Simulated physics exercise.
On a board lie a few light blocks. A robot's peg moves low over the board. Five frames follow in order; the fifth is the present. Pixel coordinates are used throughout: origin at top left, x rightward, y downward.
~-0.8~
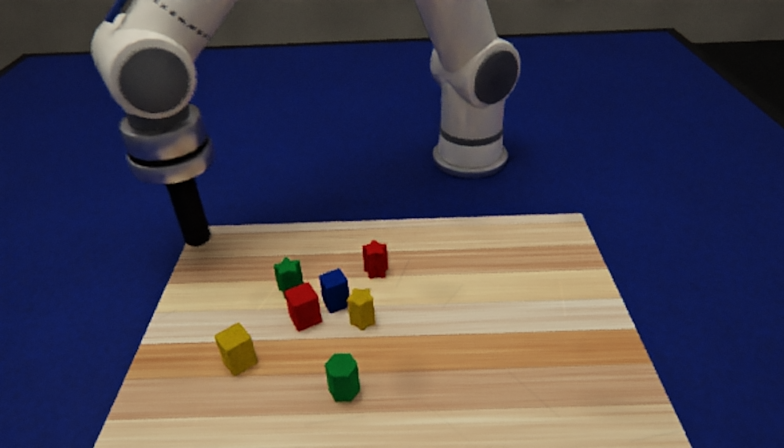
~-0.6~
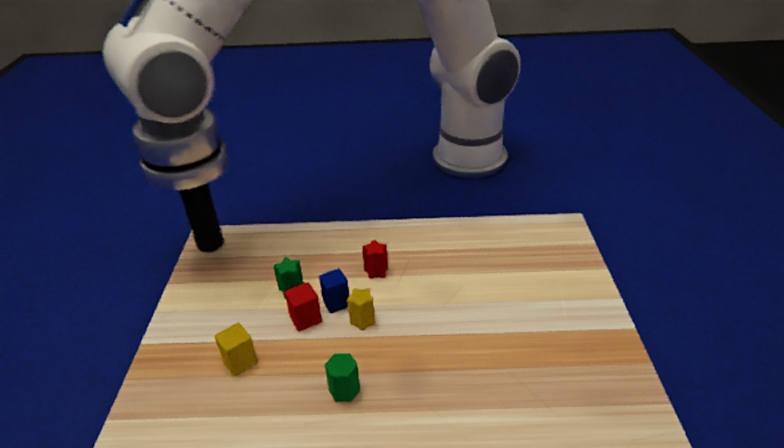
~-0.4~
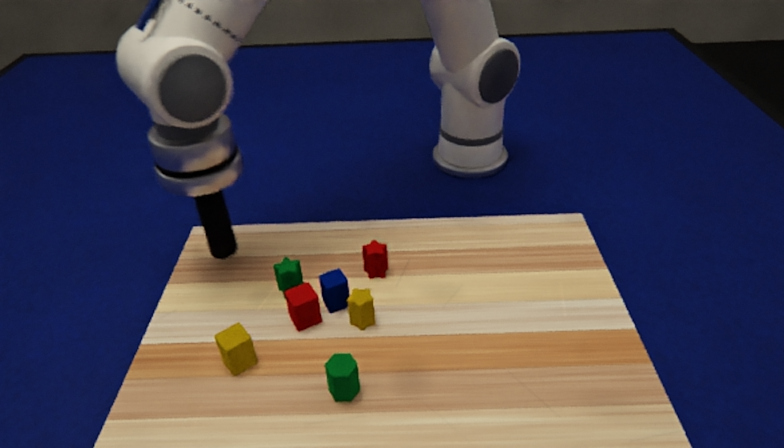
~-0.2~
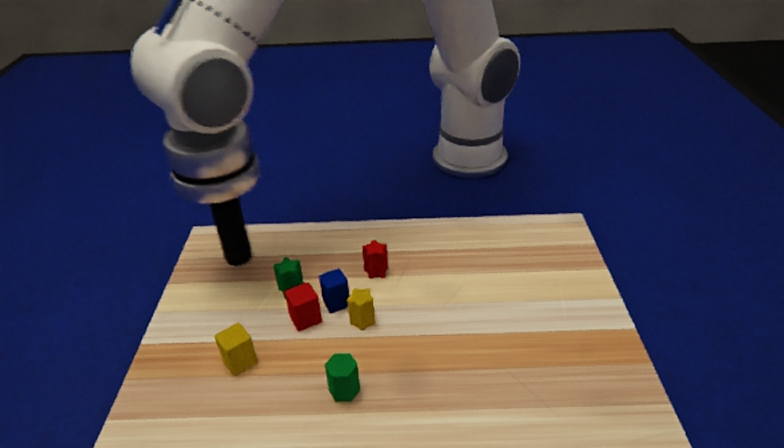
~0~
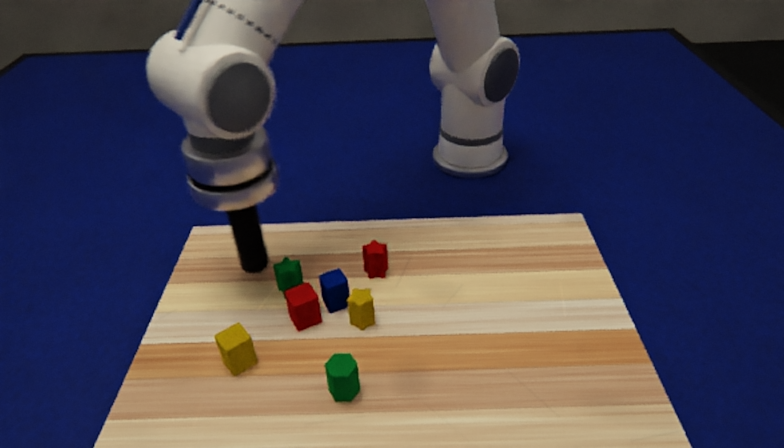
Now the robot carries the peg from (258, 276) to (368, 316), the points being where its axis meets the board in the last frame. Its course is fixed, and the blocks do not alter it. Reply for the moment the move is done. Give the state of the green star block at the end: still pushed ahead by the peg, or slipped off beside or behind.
The green star block is leading.
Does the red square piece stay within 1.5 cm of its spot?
It seems so.
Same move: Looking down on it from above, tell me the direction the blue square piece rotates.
It rotates counterclockwise.
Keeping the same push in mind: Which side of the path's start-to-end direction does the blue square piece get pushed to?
To the path's left.
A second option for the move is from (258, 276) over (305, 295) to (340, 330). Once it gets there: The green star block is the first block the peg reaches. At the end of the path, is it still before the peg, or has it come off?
Held in front.
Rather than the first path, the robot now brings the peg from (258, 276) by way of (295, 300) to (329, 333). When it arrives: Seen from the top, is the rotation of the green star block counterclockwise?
Yes, that is what happens.
What follows on the original path. One third of the way, peg at (290, 278); green star block at (306, 273).
Two thirds of the way, peg at (328, 292); green star block at (345, 287); red square piece at (306, 298), turned 40° clockwise; blue square piece at (370, 283), turned 35° anticlockwise; yellow star block at (373, 301), turned 70° clockwise.
At the end, peg at (367, 305); green star block at (385, 303); red square piece at (306, 298), turned 40° clockwise; blue square piece at (396, 285), turned 115° anticlockwise; yellow star block at (404, 315), turned 90° clockwise.
